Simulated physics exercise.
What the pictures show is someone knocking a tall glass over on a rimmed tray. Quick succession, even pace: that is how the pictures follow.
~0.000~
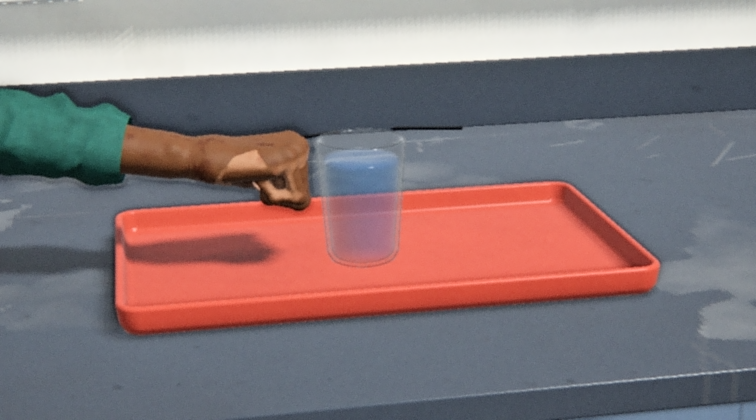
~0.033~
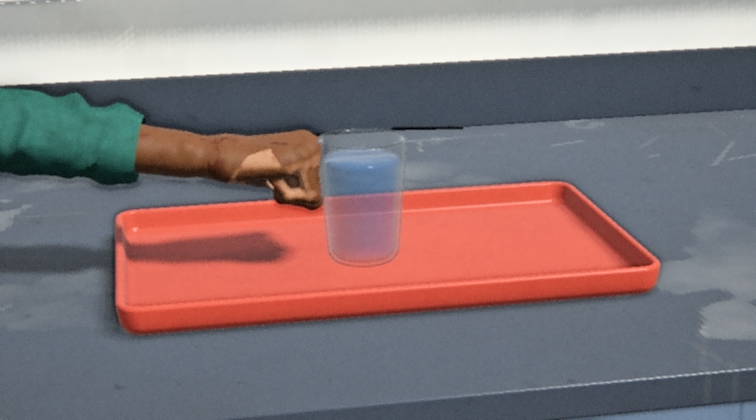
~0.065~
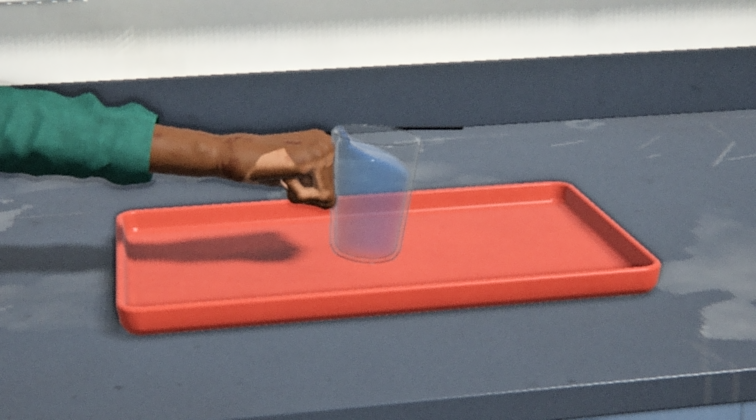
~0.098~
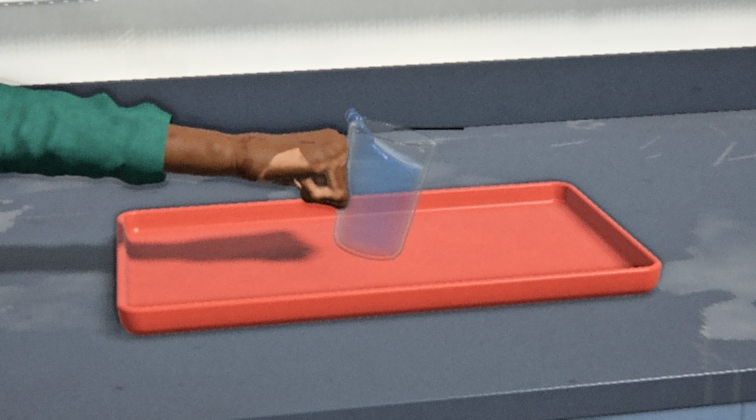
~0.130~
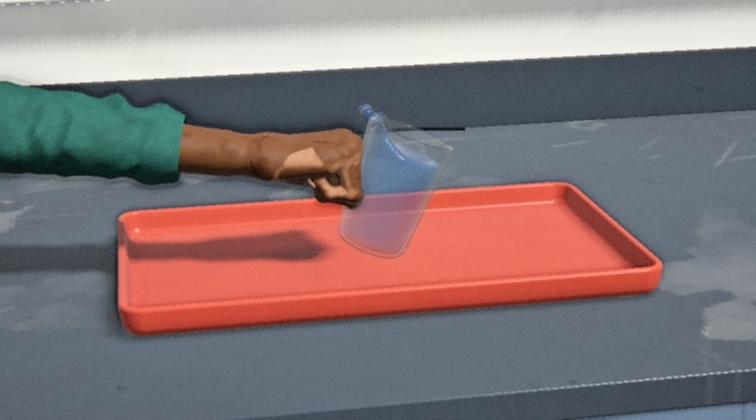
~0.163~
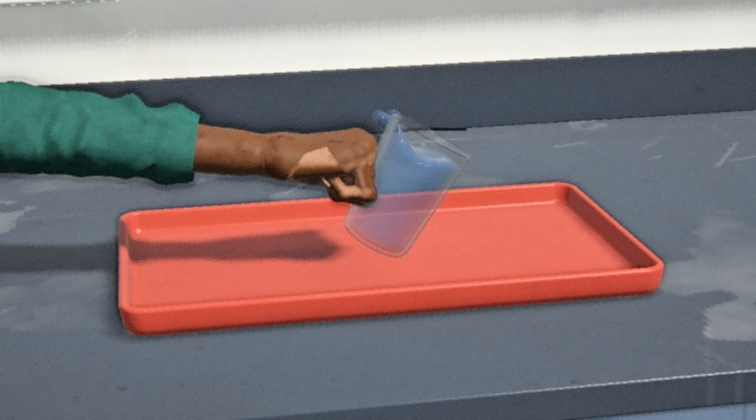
A tall clear glass of blue liquid tilting rightward on a red tray as a green-sleeved hand pushes against its upper side.
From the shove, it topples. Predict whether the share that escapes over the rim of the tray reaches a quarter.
It reaches a quarter or more.
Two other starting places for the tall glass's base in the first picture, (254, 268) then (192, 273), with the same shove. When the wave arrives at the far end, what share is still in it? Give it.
Roughly 45 percent in the first spot and 30 percent in the second.
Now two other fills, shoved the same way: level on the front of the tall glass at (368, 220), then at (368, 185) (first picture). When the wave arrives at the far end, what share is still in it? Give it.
It holds around 80 in a hundred the first time and around 65 in a hundred the second.
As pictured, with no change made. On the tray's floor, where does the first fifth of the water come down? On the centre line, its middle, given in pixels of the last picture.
At about (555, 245).
A moment on, the tall glass lies on its side and 68 per cent is in the glass, 27 on the tray and 5 above or beyond its rim.
Next, the tall glass lies on its side and 33 per cent is in the glass, 44 on the tray and 23 above or beyond its rim.
Then the tall glass lies on its side and 19 per cent is in the glass, 44 on the tray and 36 above or beyond its rim.
Later the tall glass lies on its side and 10 per cent is in the glass, 55 on the tray and 35 above or beyond its rim.
In the end 65 per cent is held by tray and glass, 35 is off the tray.
